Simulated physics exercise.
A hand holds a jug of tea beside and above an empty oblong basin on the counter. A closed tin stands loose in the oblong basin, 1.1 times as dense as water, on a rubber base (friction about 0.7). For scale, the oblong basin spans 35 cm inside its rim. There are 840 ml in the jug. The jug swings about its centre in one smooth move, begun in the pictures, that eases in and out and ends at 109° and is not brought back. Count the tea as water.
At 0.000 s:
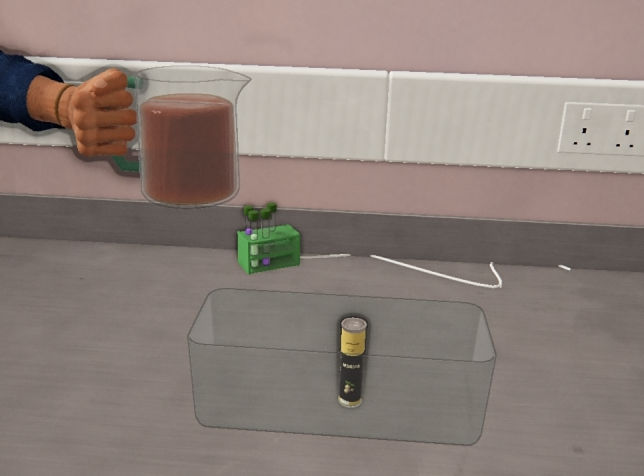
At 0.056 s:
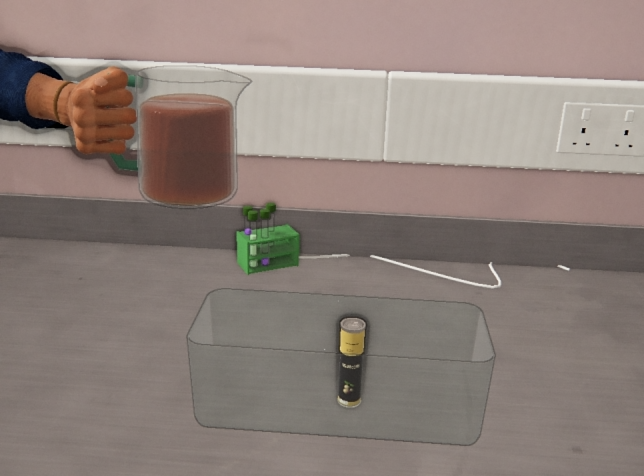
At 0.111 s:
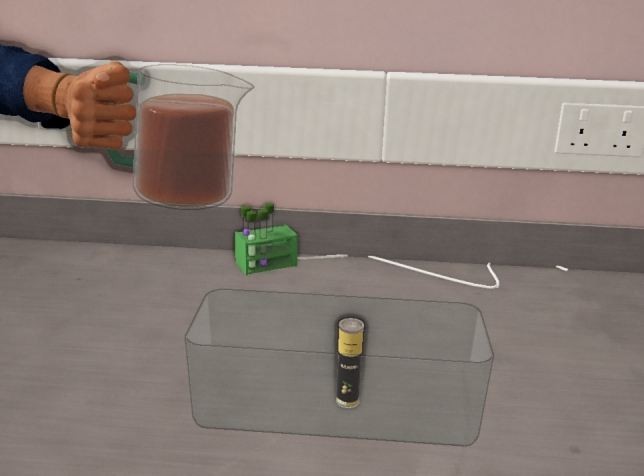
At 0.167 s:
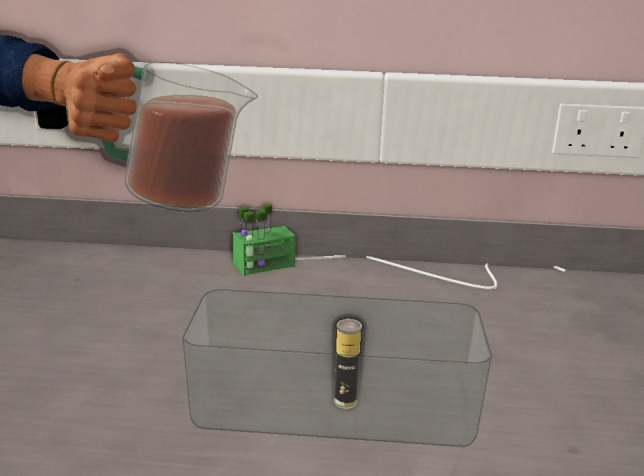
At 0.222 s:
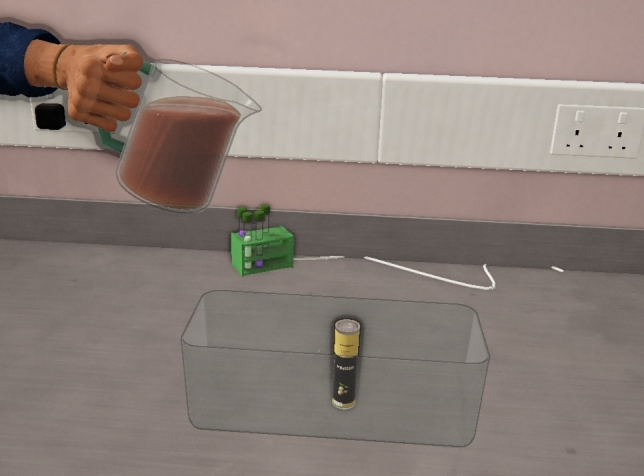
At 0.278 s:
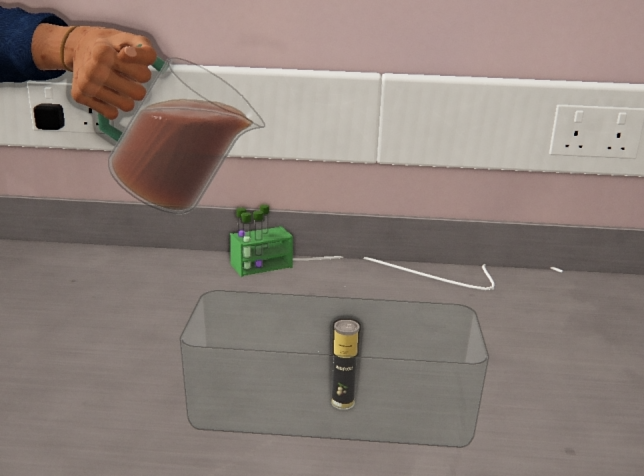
A hand holding a jug of brown liquid gradually tilting it rightward above a clear oblong basin with a tin standing inside.
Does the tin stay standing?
The tin falls.
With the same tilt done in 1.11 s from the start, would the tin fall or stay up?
Then it topples.
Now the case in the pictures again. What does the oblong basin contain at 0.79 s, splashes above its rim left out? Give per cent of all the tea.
Some 48 per cent.
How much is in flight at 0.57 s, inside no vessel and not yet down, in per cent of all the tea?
Some 28 per cent.
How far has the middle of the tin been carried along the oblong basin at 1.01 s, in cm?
About 10 cm.
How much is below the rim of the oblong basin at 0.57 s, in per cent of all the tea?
Some 4 per cent.
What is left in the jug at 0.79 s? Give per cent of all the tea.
About 20 per cent.
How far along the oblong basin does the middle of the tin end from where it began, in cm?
Some 10.0 cm.
By 0.57 s the tilt is 94° and 69 per cent is still to pour; the tin stands where it began.
By 0.79 s the tilt is 109° and 20 per cent is still to pour; the tin leans 17°.
By 1.01 s the tilt is 109° and 3 per cent is still to pour; the tin lies on its side.
By 1.26 s the tilt is 109° and 0 per cent is still to pour; the tin lies on its side.
At rest the tin lies on its side.
